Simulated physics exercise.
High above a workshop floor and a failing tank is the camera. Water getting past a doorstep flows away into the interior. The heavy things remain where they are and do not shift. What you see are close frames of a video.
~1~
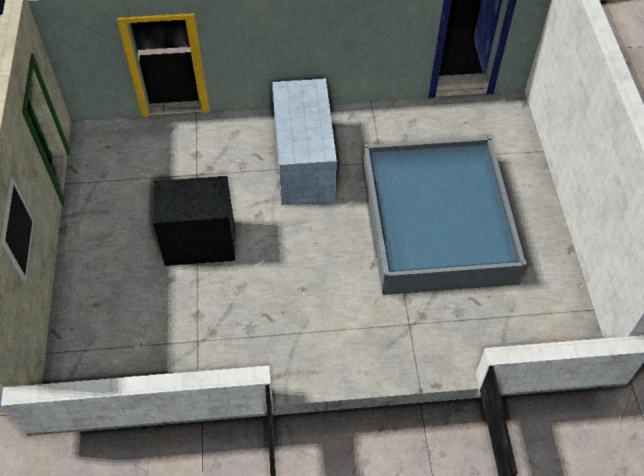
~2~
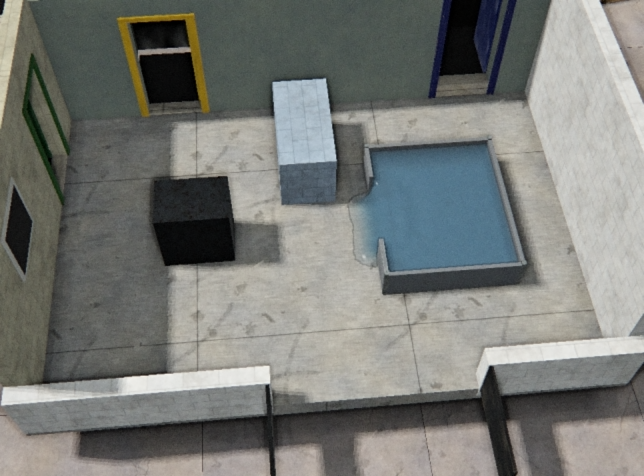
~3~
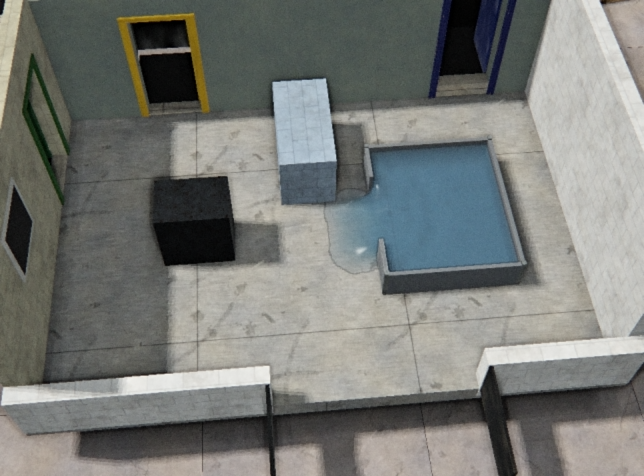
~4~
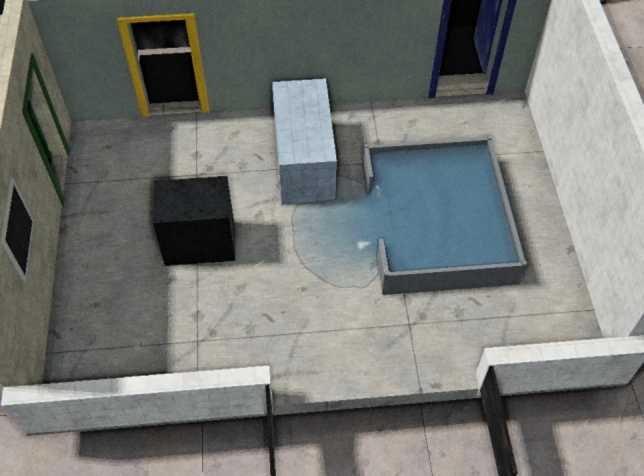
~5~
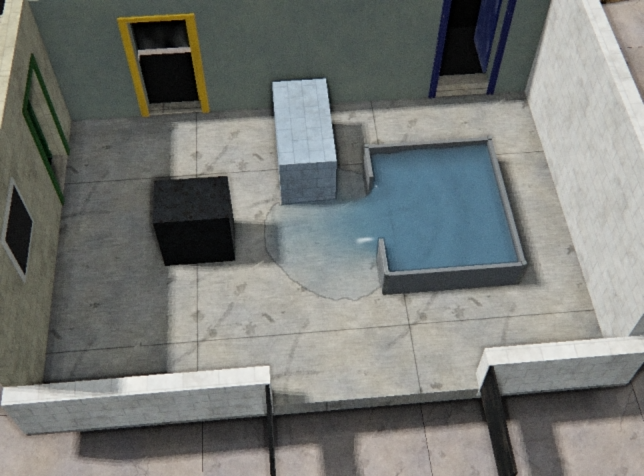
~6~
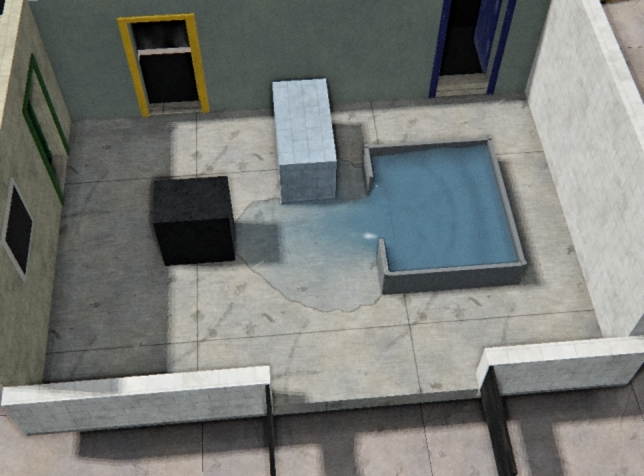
Workshop floor seen from above, a blue water tank's left wall giving way and water spreading leftward between two blocks.
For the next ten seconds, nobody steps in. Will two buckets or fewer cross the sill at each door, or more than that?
As I see it, yellow door: Exceeds it; blue door: Does not exceed it; green door: Exceeds it.
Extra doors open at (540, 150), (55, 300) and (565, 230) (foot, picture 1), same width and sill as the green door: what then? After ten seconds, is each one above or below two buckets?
Door by door: Stays short, gets past, stays short.
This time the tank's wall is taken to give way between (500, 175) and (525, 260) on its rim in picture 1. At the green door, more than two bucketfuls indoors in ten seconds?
As for the green door, it stays below the mark.
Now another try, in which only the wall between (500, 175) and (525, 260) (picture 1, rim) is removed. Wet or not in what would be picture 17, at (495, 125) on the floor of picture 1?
At that place: Wet.
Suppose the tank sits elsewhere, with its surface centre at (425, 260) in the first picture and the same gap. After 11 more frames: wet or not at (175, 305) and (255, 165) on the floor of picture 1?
Result: Inundated; inundated.
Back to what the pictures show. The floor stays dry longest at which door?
It's the one in blue.
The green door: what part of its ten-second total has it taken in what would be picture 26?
I'd put it at about 10 per cent.
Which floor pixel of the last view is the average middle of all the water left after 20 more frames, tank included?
(324, 245).
A moment on, water covers 20 % of the floor; the yellow door not reached, the blue door not reached, the green door not reached.
Next, water covers 40 % of the floor; the yellow door not reached, the blue door not reached, the green door not reached.
Then, water covers 50 % of the floor; the yellow door under two buckets in, the blue door not reached, the green door under two buckets in.
Later, water covers 60 % of the floor; the yellow door over two buckets in, the blue door wet at the sill, nothing in, the green door over two buckets in.
In the end, water covers 75 % of the floor; the yellow door far over two buckets in, the blue door wet at the sill, nothing in, the green door far over two buckets in.
